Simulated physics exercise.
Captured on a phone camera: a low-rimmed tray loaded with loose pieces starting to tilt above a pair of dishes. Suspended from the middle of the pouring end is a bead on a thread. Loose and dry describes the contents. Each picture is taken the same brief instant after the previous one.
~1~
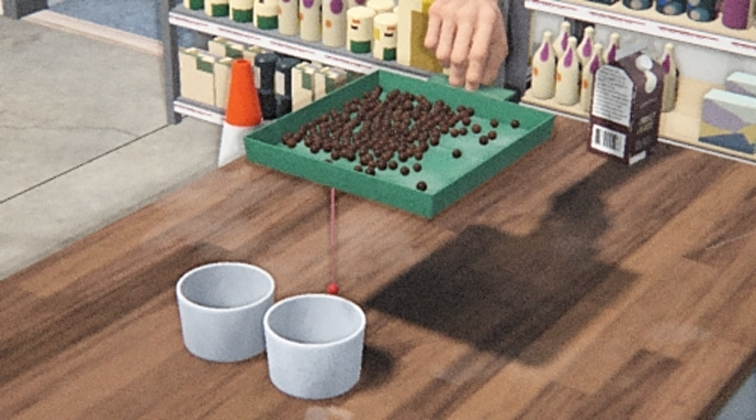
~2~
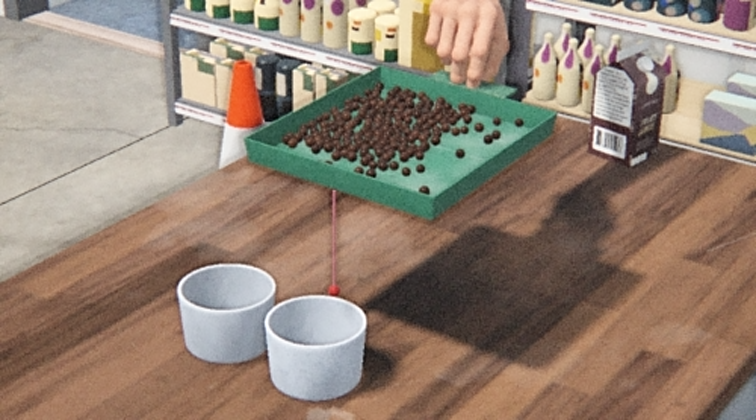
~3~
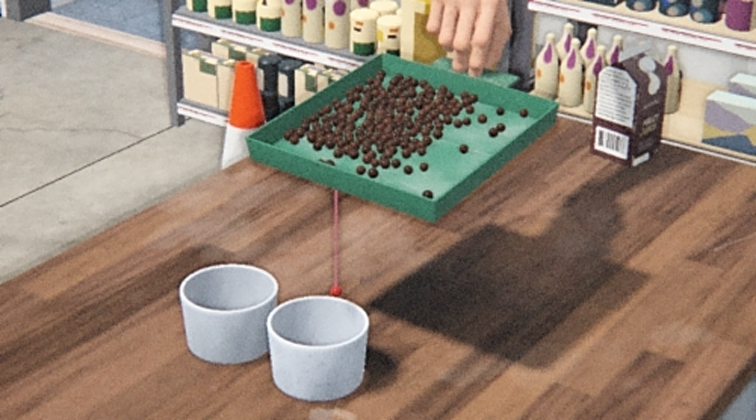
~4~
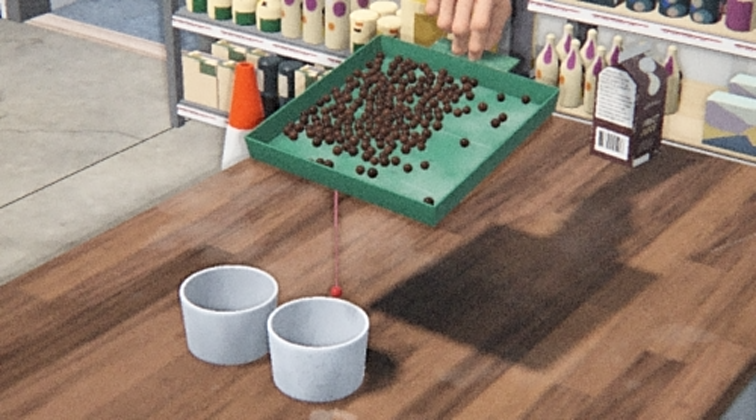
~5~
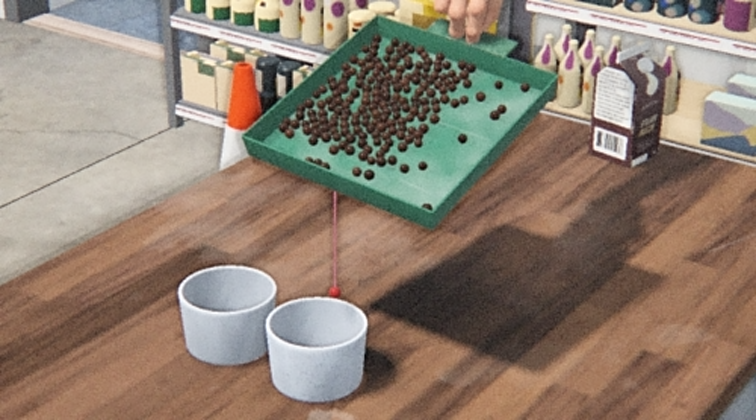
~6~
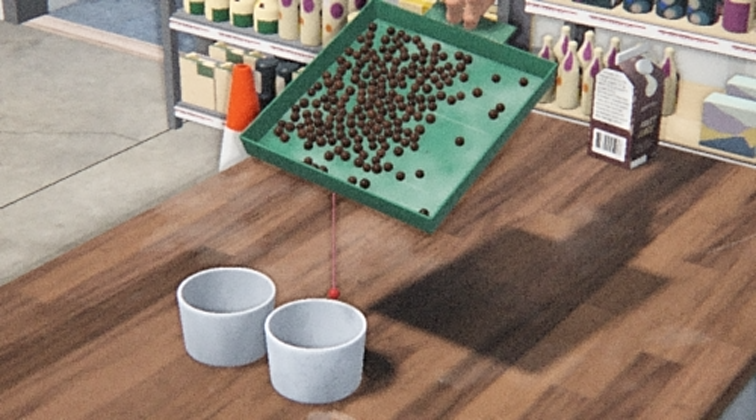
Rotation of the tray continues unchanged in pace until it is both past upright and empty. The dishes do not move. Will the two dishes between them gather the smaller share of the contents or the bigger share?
The catch is short of half the load.
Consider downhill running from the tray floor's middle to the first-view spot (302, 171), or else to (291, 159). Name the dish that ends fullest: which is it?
Result - first place: The left side, second place: The left side.
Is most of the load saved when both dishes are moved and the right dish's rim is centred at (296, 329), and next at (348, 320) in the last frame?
In order, they'd catch a minor share, and next a minor share.
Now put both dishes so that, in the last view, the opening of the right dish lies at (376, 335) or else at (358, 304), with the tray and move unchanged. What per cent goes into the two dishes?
Around 50 % followed by around 0 %.
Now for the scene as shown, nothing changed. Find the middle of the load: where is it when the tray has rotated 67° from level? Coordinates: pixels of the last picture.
The middle of the pieces sits at roughly (383, 198).
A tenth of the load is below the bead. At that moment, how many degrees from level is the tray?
That happens at close to 75 degrees.
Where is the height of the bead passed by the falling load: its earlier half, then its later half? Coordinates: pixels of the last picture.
First part (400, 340), rest (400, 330).
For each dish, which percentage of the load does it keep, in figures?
0 % left, 10 % right.
Soon after the last picture, tray tipped steeply; most on the tray; a stray few outside both; a small part in the air.
A little later, tray tipped past a quarter turn; about a quarter on the tray; a small part in the right dish; about half outside both; about a quarter in the air.
Later still, tray tipped past a quarter turn; a small part in the right dish; nearly all outside both.
By the end, tray tipped past a quarter turn; a small part in the right dish; none in the left dish; nearly all outside both.
